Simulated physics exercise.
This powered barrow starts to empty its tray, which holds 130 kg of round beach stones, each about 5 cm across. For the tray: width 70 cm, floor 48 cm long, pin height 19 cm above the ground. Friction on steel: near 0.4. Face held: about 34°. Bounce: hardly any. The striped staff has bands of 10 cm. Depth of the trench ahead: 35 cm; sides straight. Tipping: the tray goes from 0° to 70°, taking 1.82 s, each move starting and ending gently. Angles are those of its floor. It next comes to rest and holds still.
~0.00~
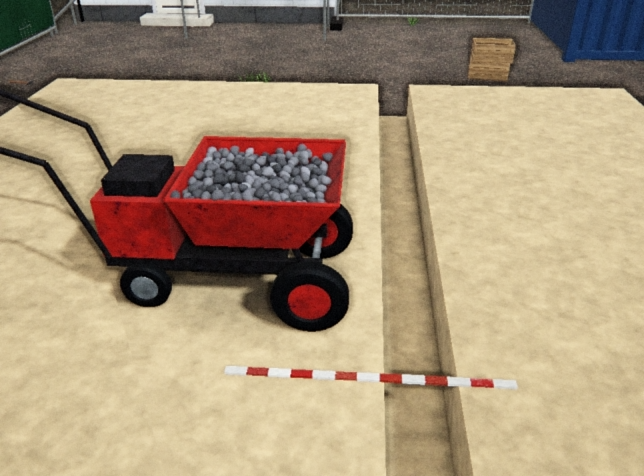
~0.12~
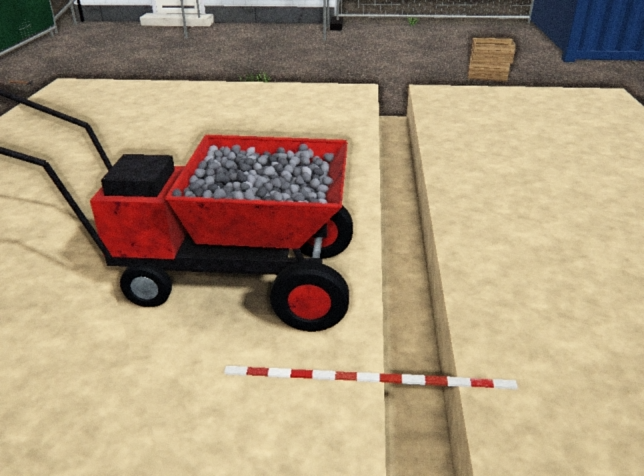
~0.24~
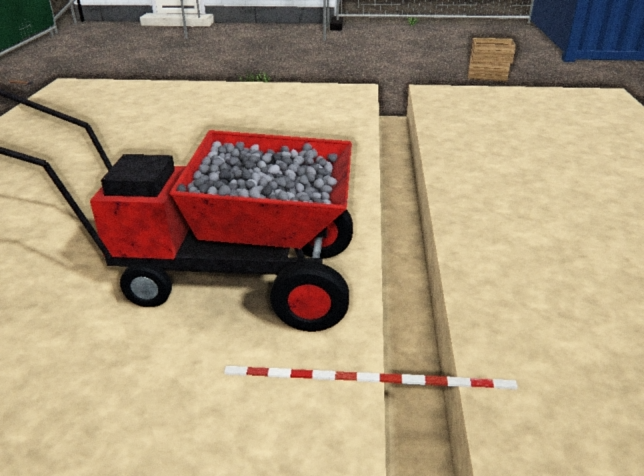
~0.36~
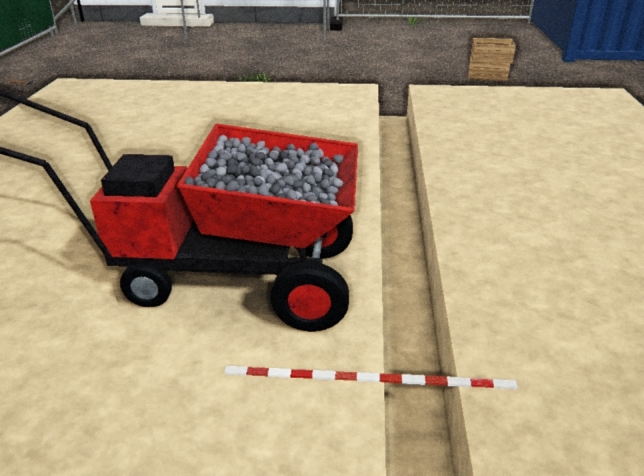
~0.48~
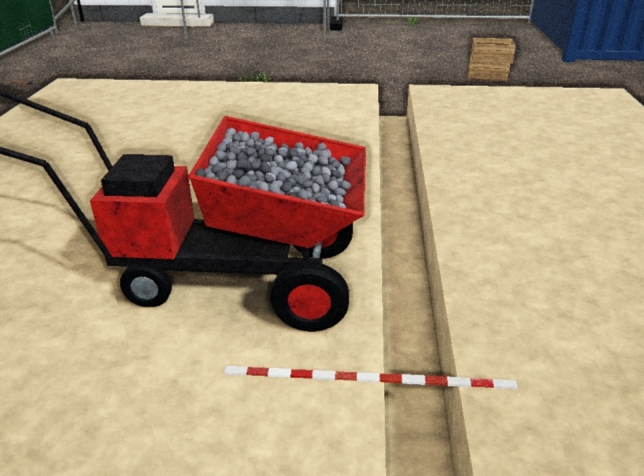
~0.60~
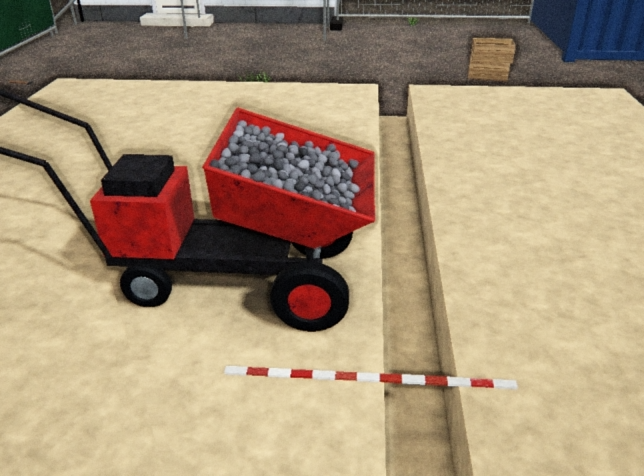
A red powered barrow with a black engine cover and black handles at the left stands on pale, sandy ground, seen from above and to the side. Its tray is full of rounded grey stones, with a narrow trench and a red-and-white striped staff to the right and a blue container behind. The tray tilts slowly at first, then faster, its rear rising and front edge shifting right, while the wheels and view stay still.
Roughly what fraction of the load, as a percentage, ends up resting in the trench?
Roughly 45 per cent of the load.
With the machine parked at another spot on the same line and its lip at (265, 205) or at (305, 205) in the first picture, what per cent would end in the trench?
Roughly 95 in a hundred from the first, 85 in a hundred from the second.
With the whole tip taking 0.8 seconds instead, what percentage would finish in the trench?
Roughly 30 per cent would.
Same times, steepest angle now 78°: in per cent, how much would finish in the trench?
Close to 40 per cent then.
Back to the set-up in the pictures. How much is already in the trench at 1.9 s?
About 15%.
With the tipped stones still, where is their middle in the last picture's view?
The tipped stones centre close to (458, 293).
After 1.4 s the floor is at 59°; 98 % in the tray, 2 % in the trench; the foremost stones are at (446, 262).
After 1.9 s the floor is at 70°; 35 % in the tray, 17 % in the trench, 48 % past the trench; the foremost stones are at (570, 307).
After 2.3 s the floor is at 70°; 15 % in the tray, 28 % in the trench, 57 % past the trench; the foremost stones are at (636, 318).
After 4.2 s the floor is at 70°; 0 % in the tray, 45 % in the trench, 55 % past the trench; the foremost stones are past the picture's edge.
